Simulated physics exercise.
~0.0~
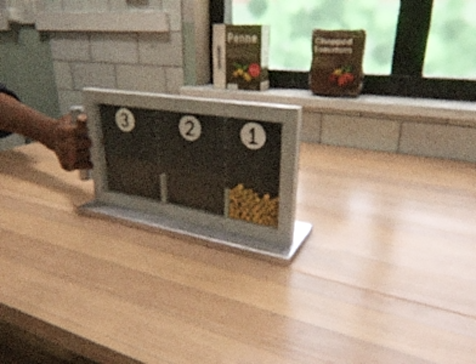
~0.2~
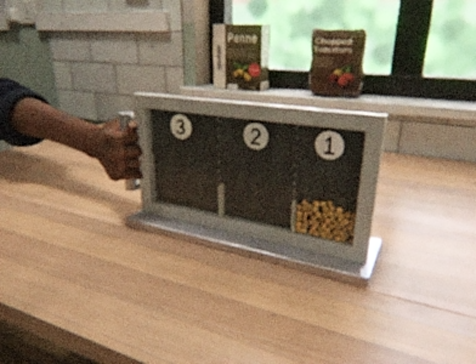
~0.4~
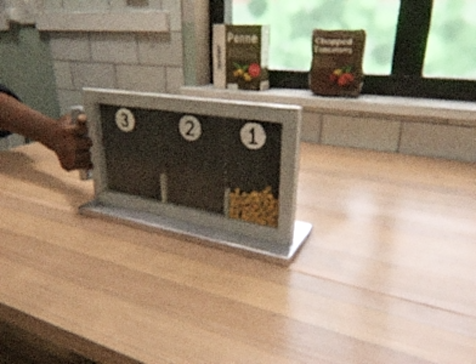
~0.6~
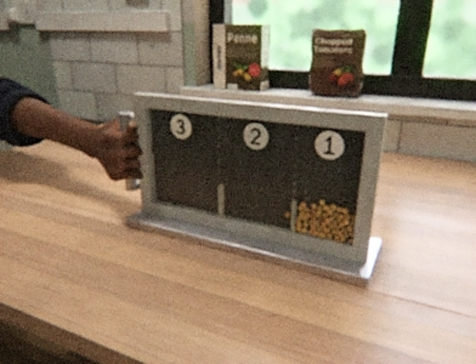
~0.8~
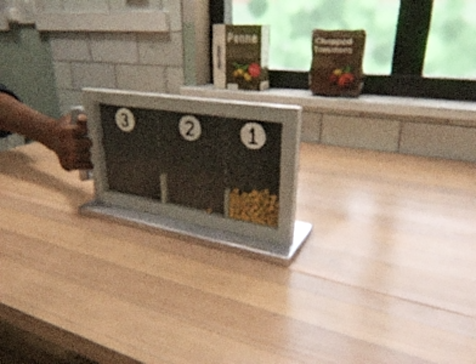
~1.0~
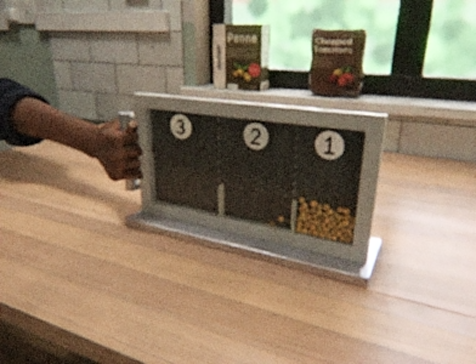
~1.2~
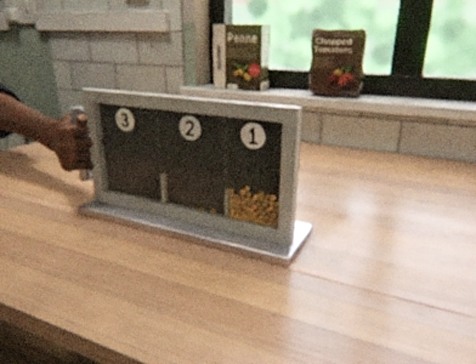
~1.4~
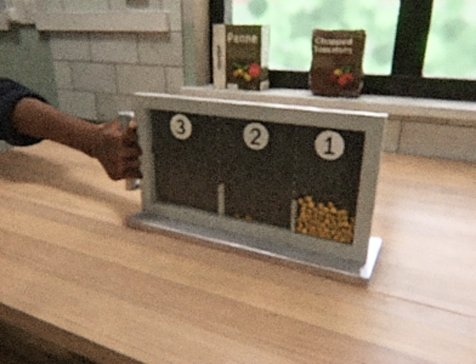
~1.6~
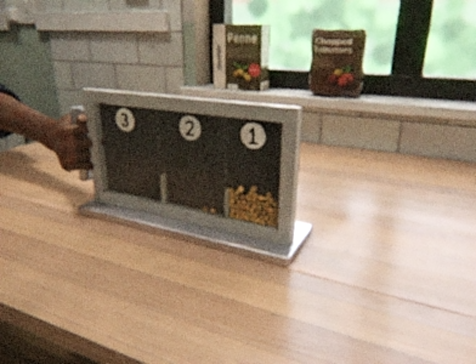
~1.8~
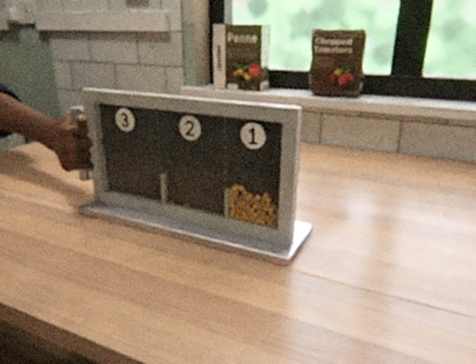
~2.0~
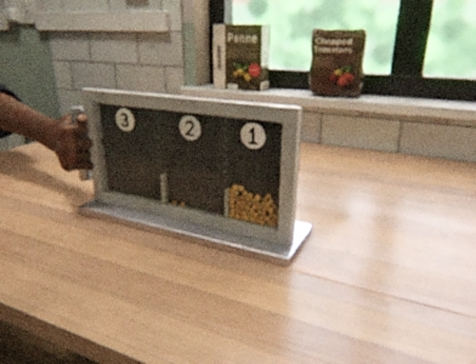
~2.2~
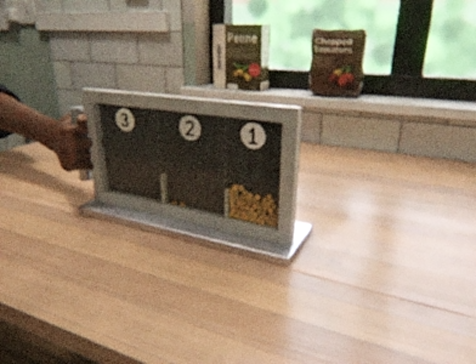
A hand at the left grips a grey-framed flat tray with a dark window, standing on a pale wooden table and seen from slightly above by a still camera. White discs number its three sections, and yellowish chickpeas are heaped in the rightmost one. Behind are white tiles and two food packets on a windowsill. The hand slides the tray right and back left, four times over. The heap shifts, and a few chickpeas slip into the middle section. Finally the tray rests where it began, most chickpeas still at the right, the left section empty.
